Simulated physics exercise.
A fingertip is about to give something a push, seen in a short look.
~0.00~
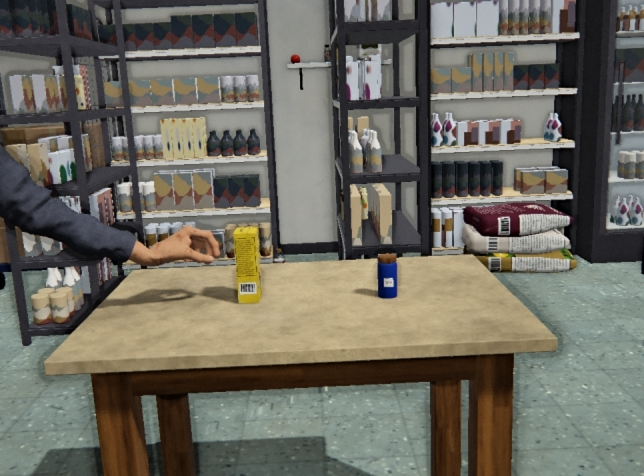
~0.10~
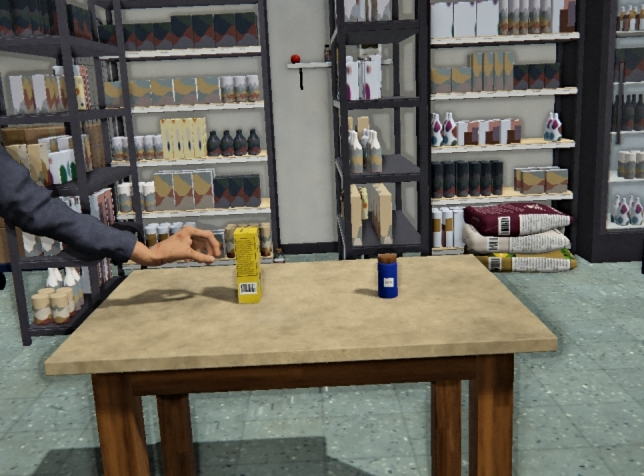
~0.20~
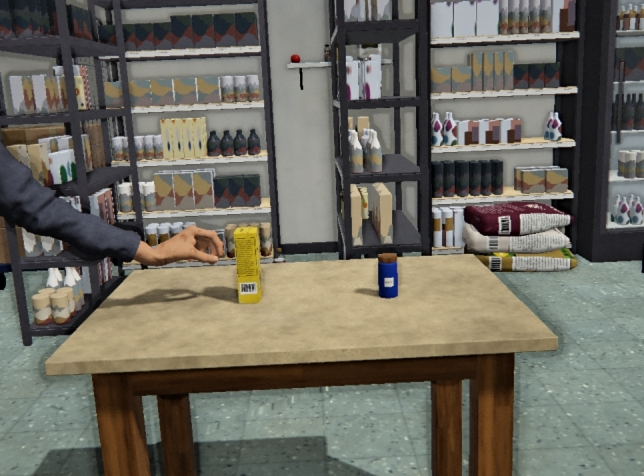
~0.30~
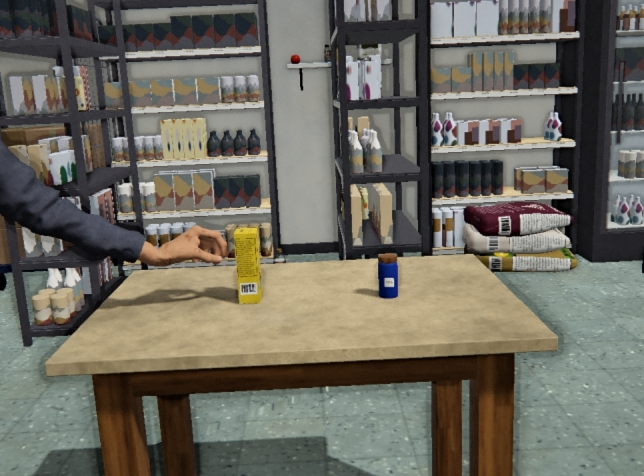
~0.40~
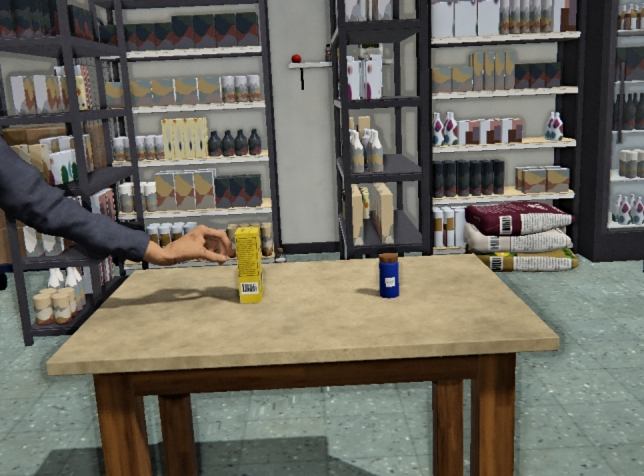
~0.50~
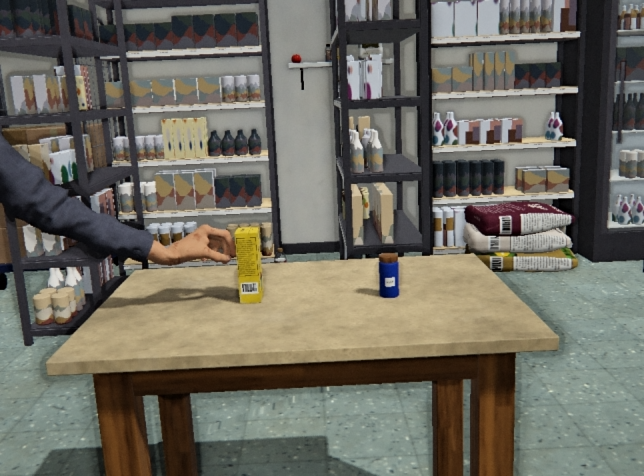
A hand edges slightly right toward a yellow carton standing near a blue bottle on a table.
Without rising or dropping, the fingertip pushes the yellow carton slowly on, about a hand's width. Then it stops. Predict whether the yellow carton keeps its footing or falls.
Overturns.
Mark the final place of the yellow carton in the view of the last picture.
At about (302, 286).
By 1.10 s, yellow carton tilted by 29° near (268, 263).
By 1.30 s, yellow carton on its side near (300, 287).
When it is over (2.5 s), lying over on the table, yellow carton. End places, in pixels of the last picture, yellow carton near (302, 286).
